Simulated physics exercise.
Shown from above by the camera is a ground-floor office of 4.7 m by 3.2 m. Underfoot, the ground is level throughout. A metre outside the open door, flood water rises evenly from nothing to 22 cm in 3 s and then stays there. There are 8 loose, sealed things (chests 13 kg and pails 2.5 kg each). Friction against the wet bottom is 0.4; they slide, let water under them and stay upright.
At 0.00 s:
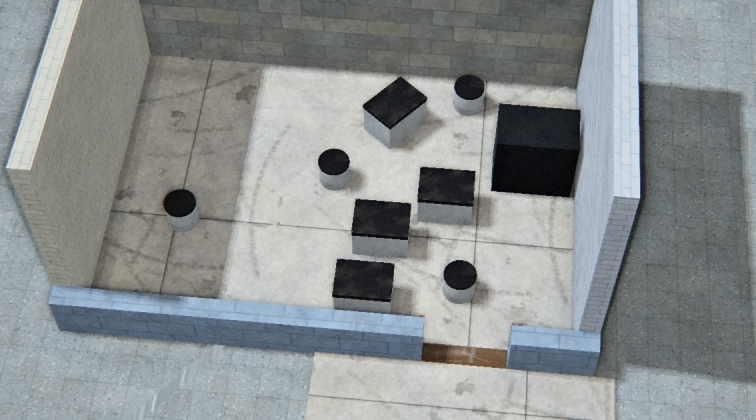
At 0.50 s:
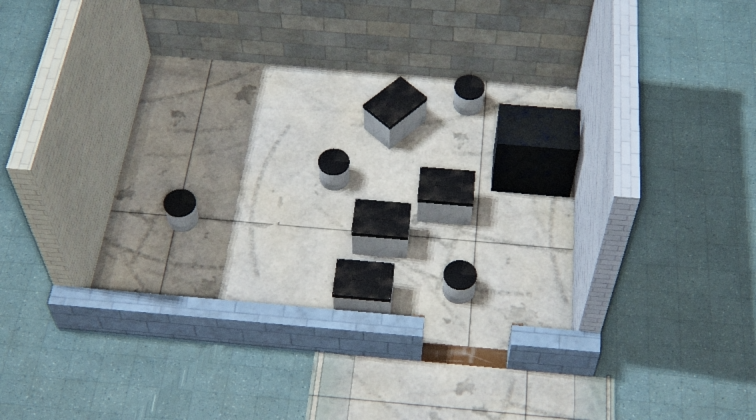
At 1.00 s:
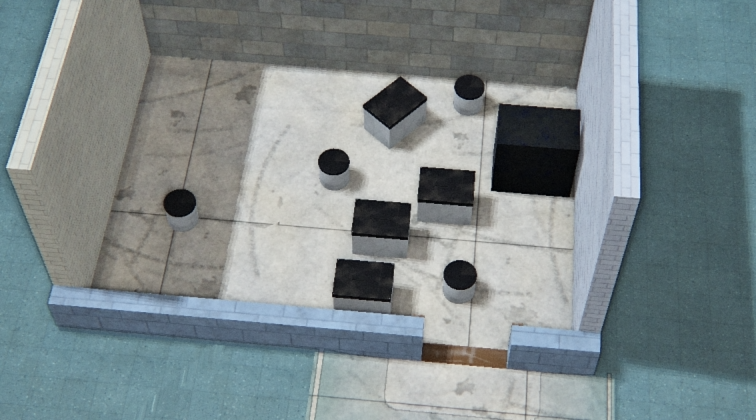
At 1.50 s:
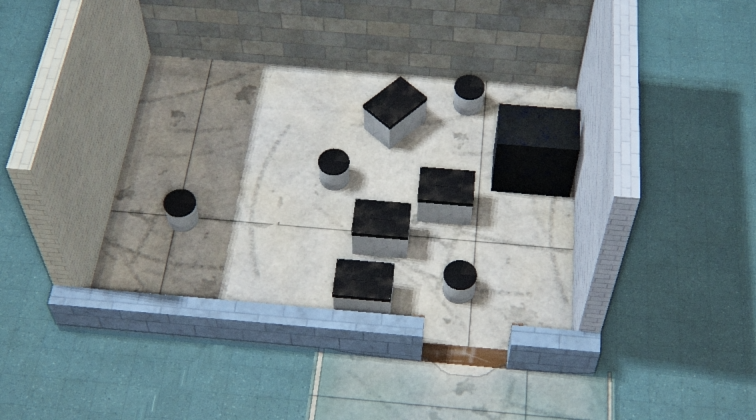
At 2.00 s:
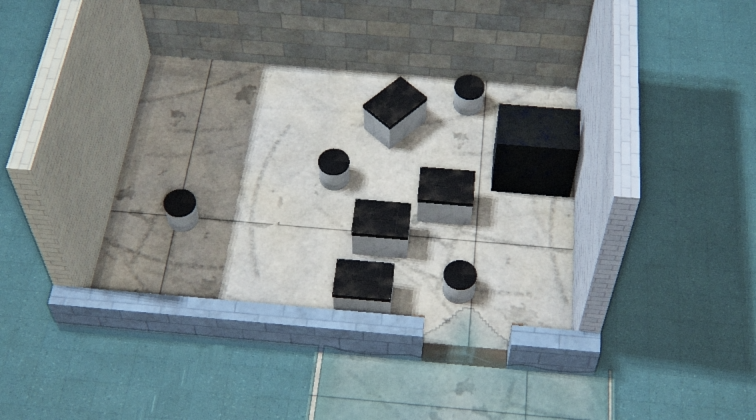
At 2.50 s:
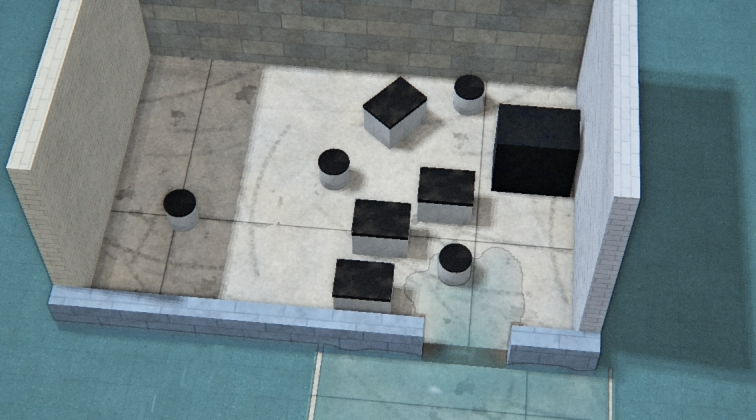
At first, dark-topped boxes and round pails stand still on the pale floor of a walled room seen from above, while bluish water spreads over the ground outside. The water then covers the path and enters through the front doorway, and the pail nearest it slides slightly inward.
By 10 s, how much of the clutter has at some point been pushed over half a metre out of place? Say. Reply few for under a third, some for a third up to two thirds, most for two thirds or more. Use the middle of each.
Some.
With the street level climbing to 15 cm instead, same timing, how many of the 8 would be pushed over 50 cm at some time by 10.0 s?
So the tally would be 3.
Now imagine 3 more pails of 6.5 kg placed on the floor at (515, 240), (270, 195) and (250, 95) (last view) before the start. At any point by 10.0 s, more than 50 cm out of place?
One by one, in that order: Above it, below it, above it.
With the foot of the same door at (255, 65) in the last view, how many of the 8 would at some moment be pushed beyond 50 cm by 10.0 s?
Then the count would be 5.
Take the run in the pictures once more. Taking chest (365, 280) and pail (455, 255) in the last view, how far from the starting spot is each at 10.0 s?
0 cm and 300 cm respectively.
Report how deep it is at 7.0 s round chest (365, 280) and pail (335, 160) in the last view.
Some 2 cm at the first, some 2 cm at the second.
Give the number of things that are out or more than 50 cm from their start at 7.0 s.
I get 3.
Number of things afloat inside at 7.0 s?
By my count, 3.
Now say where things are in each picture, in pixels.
A pail at (460, 274) rests on the ground; a chest at (382, 218), on the bottom; 0.0 m2 under water; 0 of 8 have shifted, in the first frame.
A pail at (460, 274), on the bottom; a chest at (382, 218) rests on the ground; water covers 0.0 m2; 0 of 8 have shifted, in the second frame.
A pail at (460, 274), on the bottom; a chest at (382, 218), on the bottom; water covers 0.0 m2; 0 of 8 have shifted, in the third frame.
A pail at (460, 274), on the bottom; a chest at (382, 218) rests on the ground; 0.0 m2 under water; 0 of 8 have shifted, in the fourth frame.
A pail at (460, 274), on the bottom; a chest at (382, 218) rests on the ground; water covers 0.2 m2; 0 of 8 have shifted, in the fifth frame.
A pail at (456, 257), on the bottom, 19 cm from its start; a chest at (382, 218), on the bottom; 0.8 m2 under water; 1 of 8 have shifted, in the sixth frame.
After 3.5 s 1 of 8 are over 50 cm from their spots; 1 afloat.
After 4.5 s 2 of 8 are over 50 cm from their spots; 1 afloat.
After 7.0 s 3 of 8 are over 50 cm from their spots; 3 afloat.
After 10.0 s 5 of 8 are over 50 cm from their spots, and 5 have been at some point; 5 afloat.
